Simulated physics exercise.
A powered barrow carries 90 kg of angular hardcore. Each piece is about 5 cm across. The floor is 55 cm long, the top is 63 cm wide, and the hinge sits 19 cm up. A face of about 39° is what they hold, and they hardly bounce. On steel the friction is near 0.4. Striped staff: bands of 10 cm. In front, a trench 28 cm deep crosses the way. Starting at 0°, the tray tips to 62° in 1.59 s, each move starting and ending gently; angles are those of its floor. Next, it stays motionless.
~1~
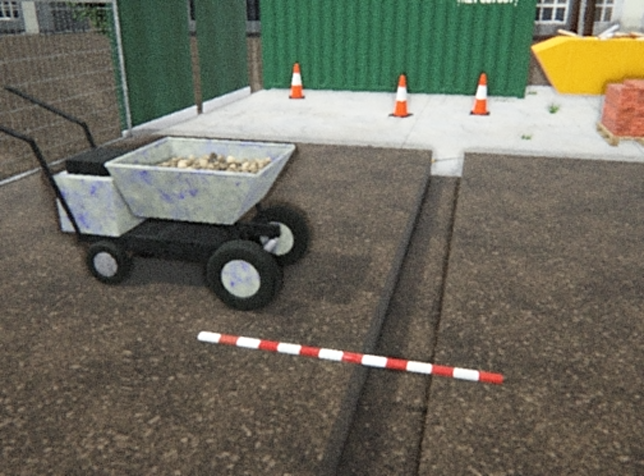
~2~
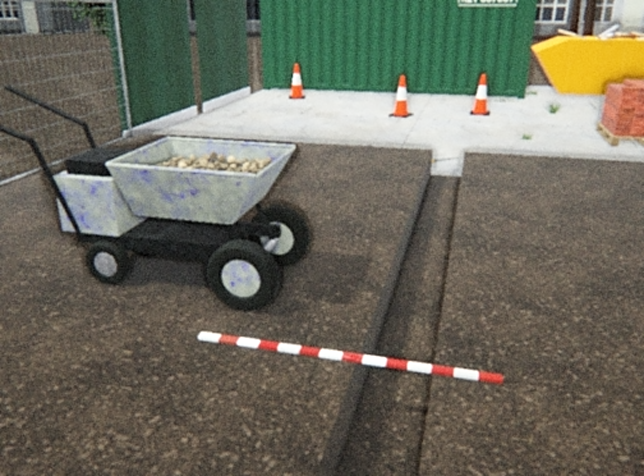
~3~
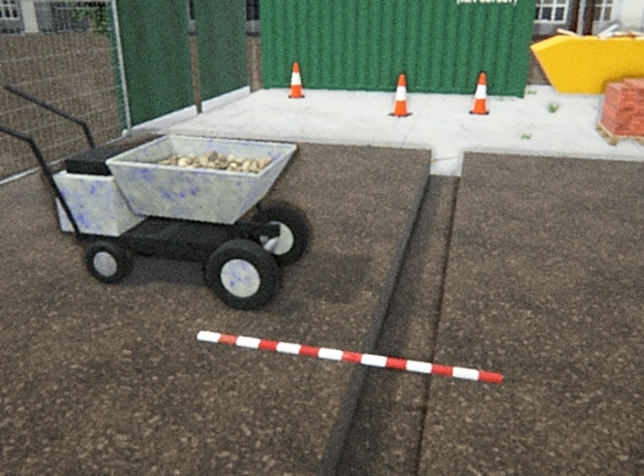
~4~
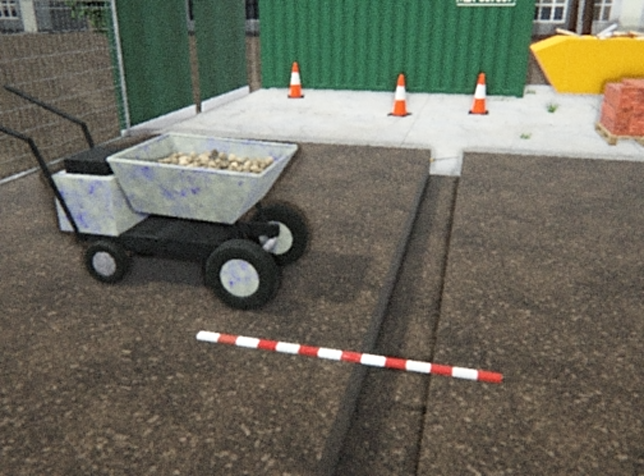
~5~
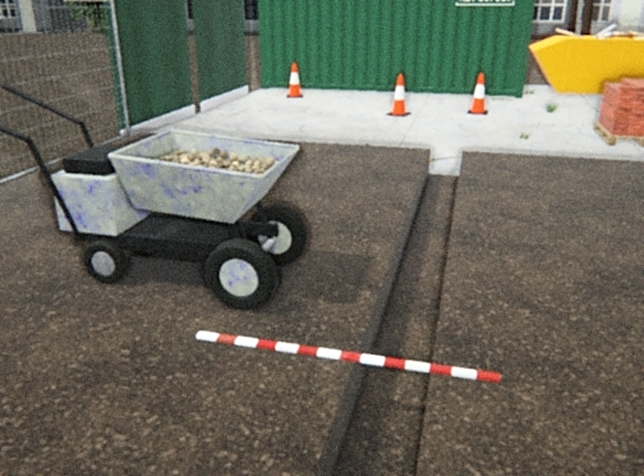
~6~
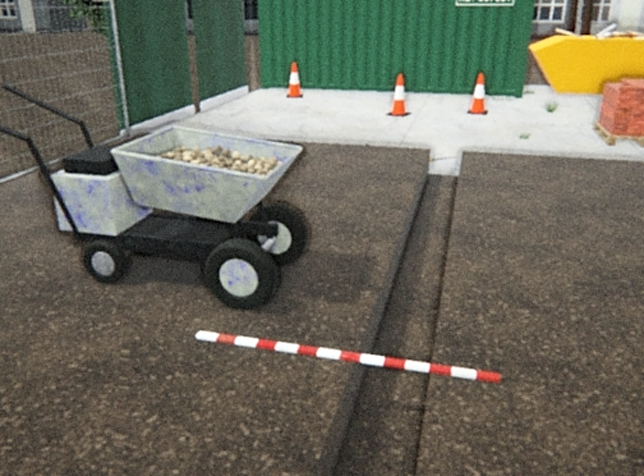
The clip shows a powered barrow loaded with stones standing left of a narrow trench, near a red-and-white striped staff, with three cones behind; its tray slowly tilts slightly toward the right while the barrow stays still.
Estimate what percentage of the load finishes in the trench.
Roughly 9 percent.
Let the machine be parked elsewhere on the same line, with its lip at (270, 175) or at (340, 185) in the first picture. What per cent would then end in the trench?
Roughly 15 percent for the first, and 0 percent for the second.
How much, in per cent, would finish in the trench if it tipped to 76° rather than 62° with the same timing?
Roughly 75%.
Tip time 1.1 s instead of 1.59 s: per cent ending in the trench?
Then roughly 15 percent.
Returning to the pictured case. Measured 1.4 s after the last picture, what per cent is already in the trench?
Close to 0 per cent at that time.
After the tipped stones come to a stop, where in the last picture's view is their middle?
Somewhere near pixel (402, 344).
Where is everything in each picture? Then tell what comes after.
Lip at (255, 176), floor tilted 0°, highest stones at (223, 162), in the first picture.
Lip at (256, 176), floor tilted 0°, highest stones at (223, 162), in the second picture.
Lip at (257, 176), floor tilted 1°, highest stones at (212, 161), in the third picture.
The tray is at 2°, its lip at (258, 177); the top of the load is at (192, 160), in the fourth picture.
Lip at (260, 177), floor tilted 4°, highest stones at (193, 157), in the fifth picture.
The tray is at 6°, its lip at (264, 179); the top of the load is at (192, 155), in the sixth picture.
Then, 0.9 s after the last picture the floor is at 52°, 100 % in the tray; the foremost stones are at (323, 217).
Then, 1.4 s after the last picture the floor is at 62°, 100 % in the tray; the foremost stones are at (358, 236).
Then, 1.7 s after the last picture the floor is at 62°, 94 % in the tray, 3 % short of the trench, 3 % in the trench; the foremost stones are at (423, 351).
Then, 3.7 s after the last picture the floor is at 62°, 88 % in the tray, 3 % short of the trench, 9 % in the trench; the foremost stones are at (432, 344).
